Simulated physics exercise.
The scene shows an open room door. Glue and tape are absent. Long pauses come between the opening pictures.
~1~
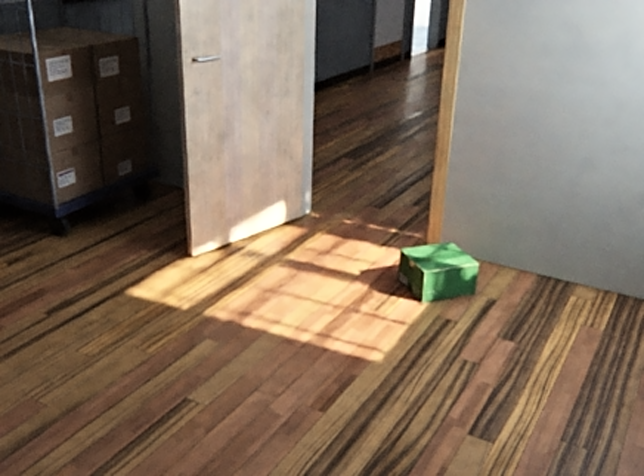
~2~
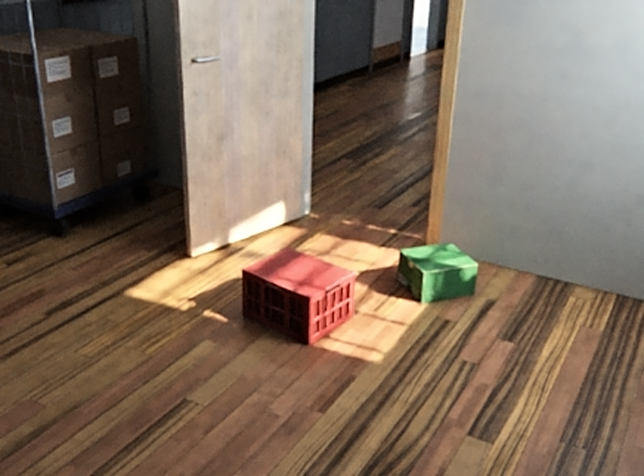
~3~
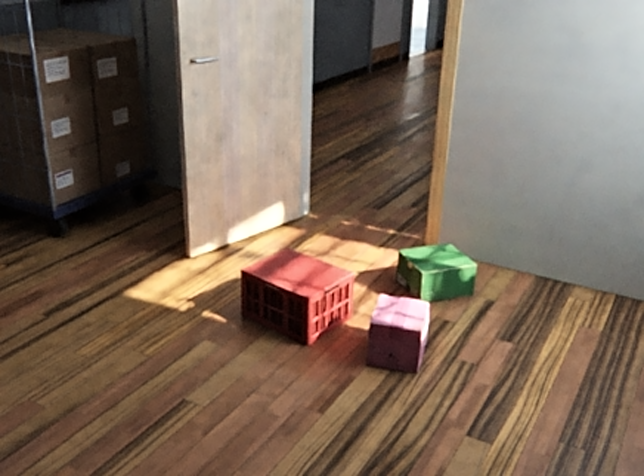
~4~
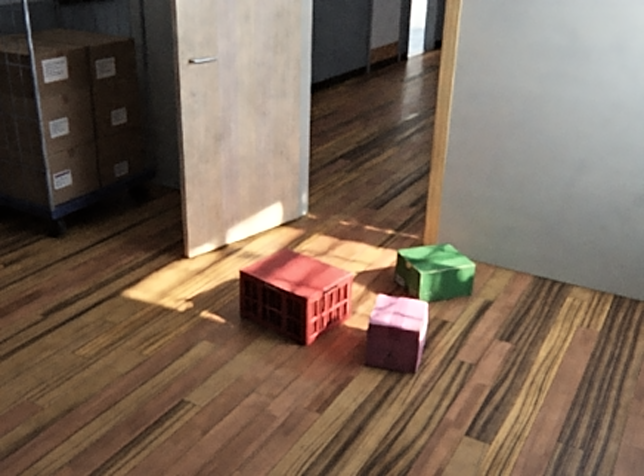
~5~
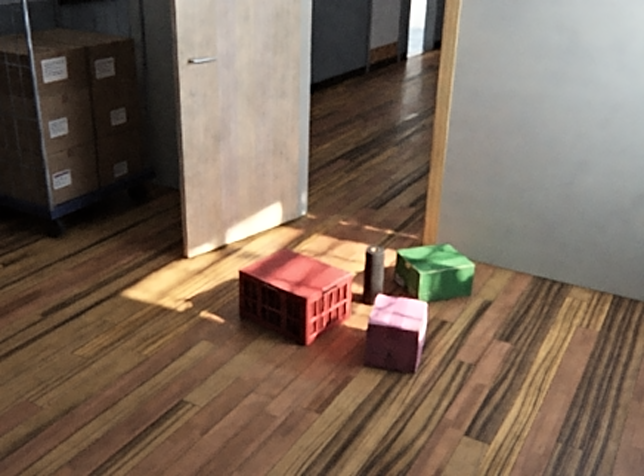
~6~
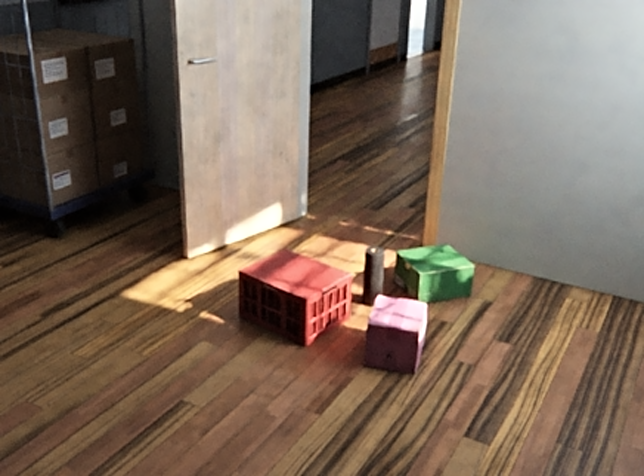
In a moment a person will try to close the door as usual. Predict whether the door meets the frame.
Most likely it will sit flush in the frame.
Then, 0.60 s after the last picture, open by 83°.
Then, 1.10 s after the last picture, open by 45°.
Then, 1.50 s after the last picture, open by 14°.
At rest, open by 0°; all 4 in place. Seen from the same camera at the end, black roll near (373, 277).
